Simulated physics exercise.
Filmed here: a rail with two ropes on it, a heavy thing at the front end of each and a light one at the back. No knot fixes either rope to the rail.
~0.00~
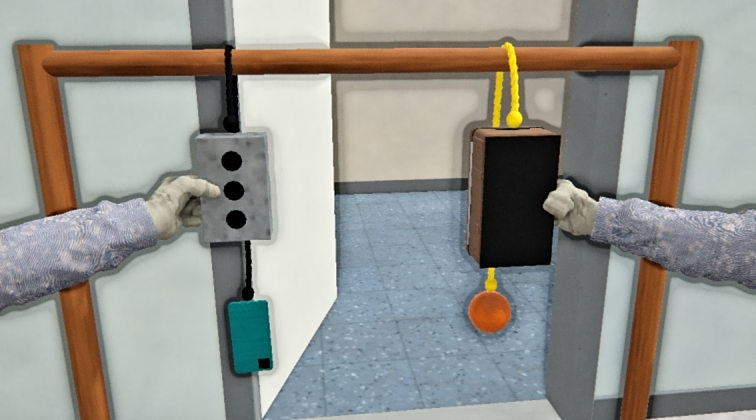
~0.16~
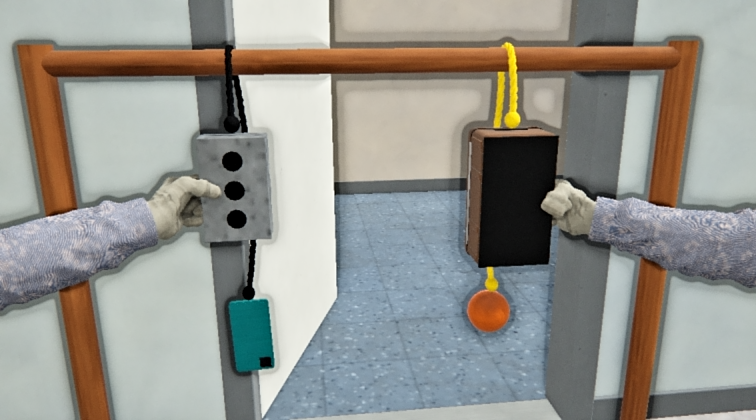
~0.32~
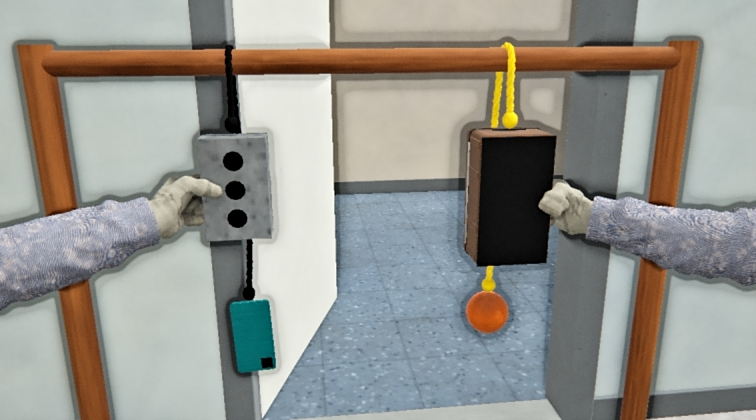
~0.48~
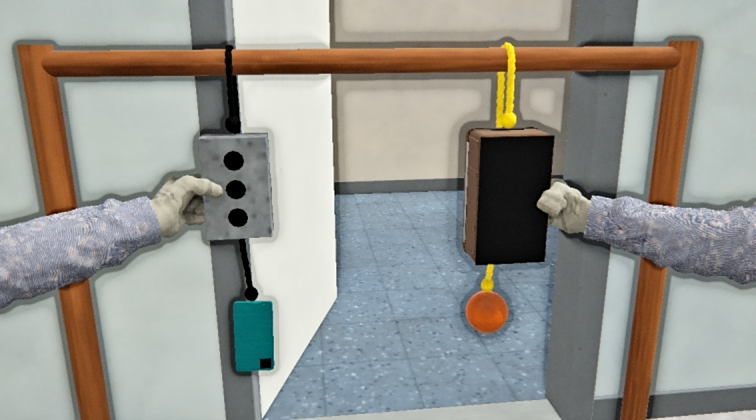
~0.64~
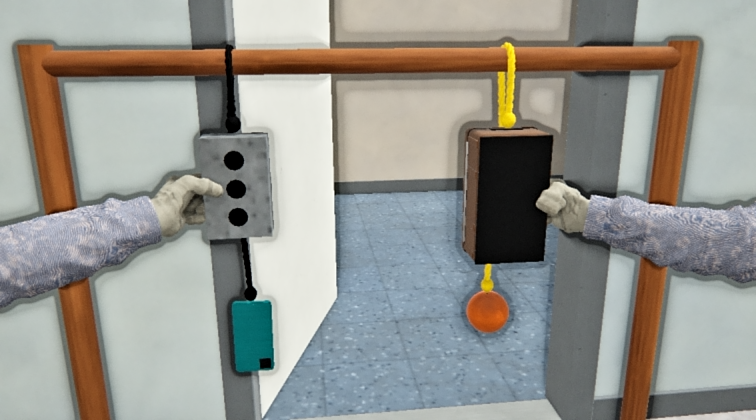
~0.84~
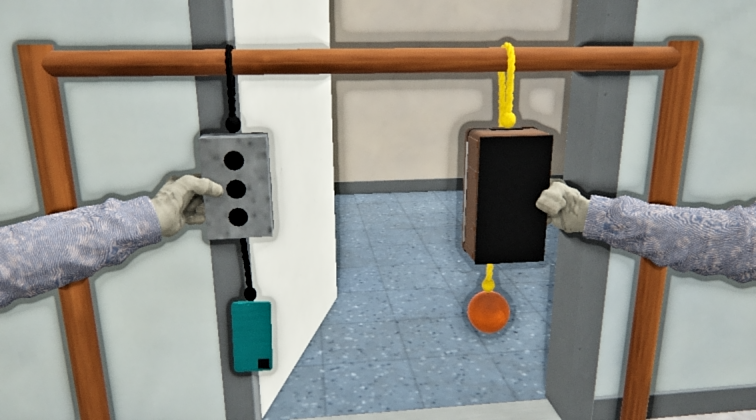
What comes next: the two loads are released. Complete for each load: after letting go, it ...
The paver drops; the brown case drops.
After 1.22 s, paver dropping near (249, 336); brown case dropping near (496, 334).
After 1.52 s, paver on the floor; brown case on the floor.
In the end, paver on the floor; brown case on the floor. The paver drops and the brown case pulls its rope through.
